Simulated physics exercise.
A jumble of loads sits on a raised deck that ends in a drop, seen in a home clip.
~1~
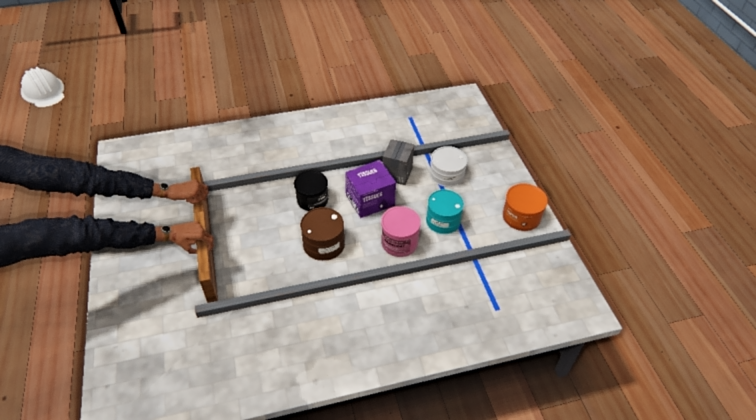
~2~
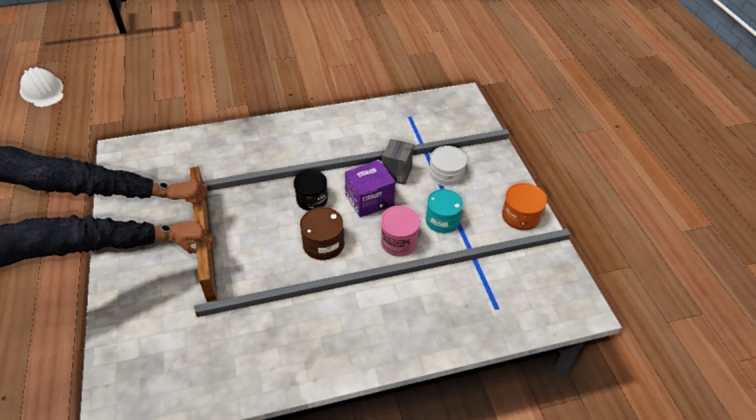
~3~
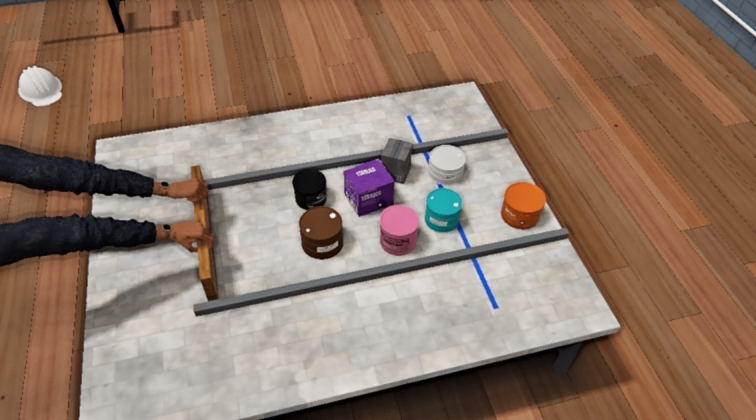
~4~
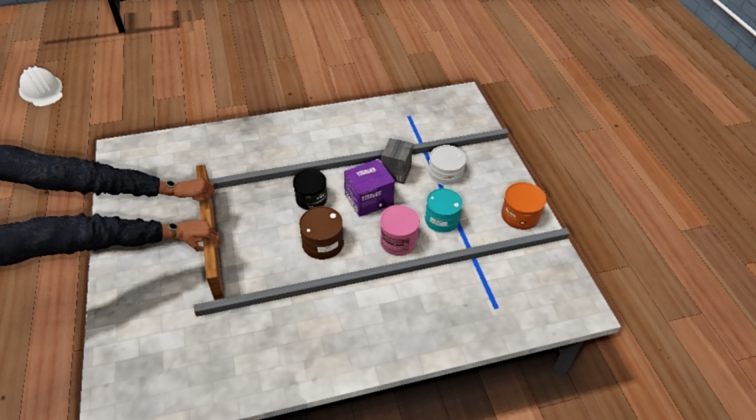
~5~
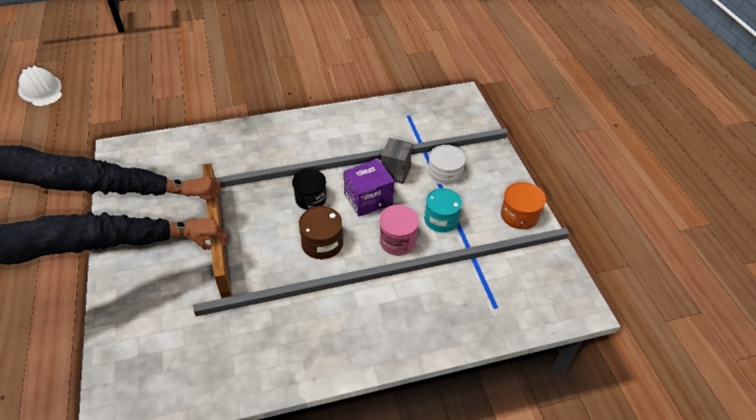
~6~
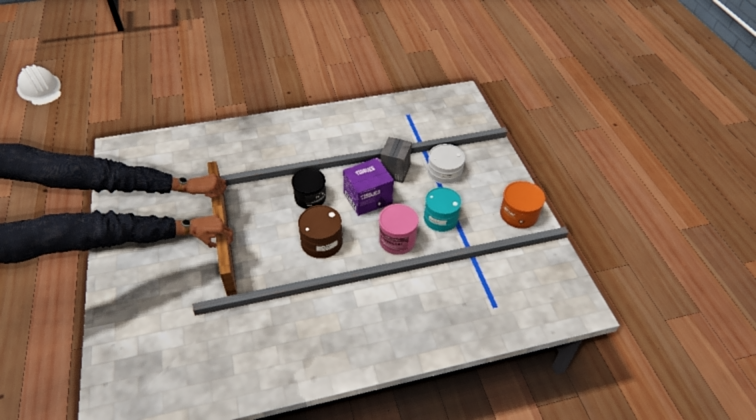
Two hands slide a wooden plank slightly right between rails toward several containers, which stay still.
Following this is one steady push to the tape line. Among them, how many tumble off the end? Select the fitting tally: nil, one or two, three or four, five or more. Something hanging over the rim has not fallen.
Not a single one falls.
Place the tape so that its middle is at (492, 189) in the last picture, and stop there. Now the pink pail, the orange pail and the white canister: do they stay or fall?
Going one by one, the pink pail is still up, the orange pail goes down, the white canister goes down.
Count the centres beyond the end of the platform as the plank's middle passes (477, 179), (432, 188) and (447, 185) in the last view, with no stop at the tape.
Past-the-end tally - position 1: 2, position 2: 0, position 3: 0.
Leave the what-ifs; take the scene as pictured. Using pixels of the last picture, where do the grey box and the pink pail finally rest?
The first one ends at (475, 144), the second at (496, 220).
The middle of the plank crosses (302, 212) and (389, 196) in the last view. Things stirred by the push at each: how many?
Respectively 2 and 7.
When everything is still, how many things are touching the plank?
2 touch it.
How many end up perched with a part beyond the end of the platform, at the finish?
Things overhanging at the end: 1.
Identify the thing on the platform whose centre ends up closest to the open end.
Orange pail.
A little later, none off yet; orange pail at rest near (522, 205); white canister at rest near (446, 164); turquoise canister at rest near (442, 210).
Next, none off yet; orange pail at rest near (522, 205); white canister at rest near (446, 164); turquoise canister shifted a little near (445, 208).
When it is over, the number that fall off is zero.
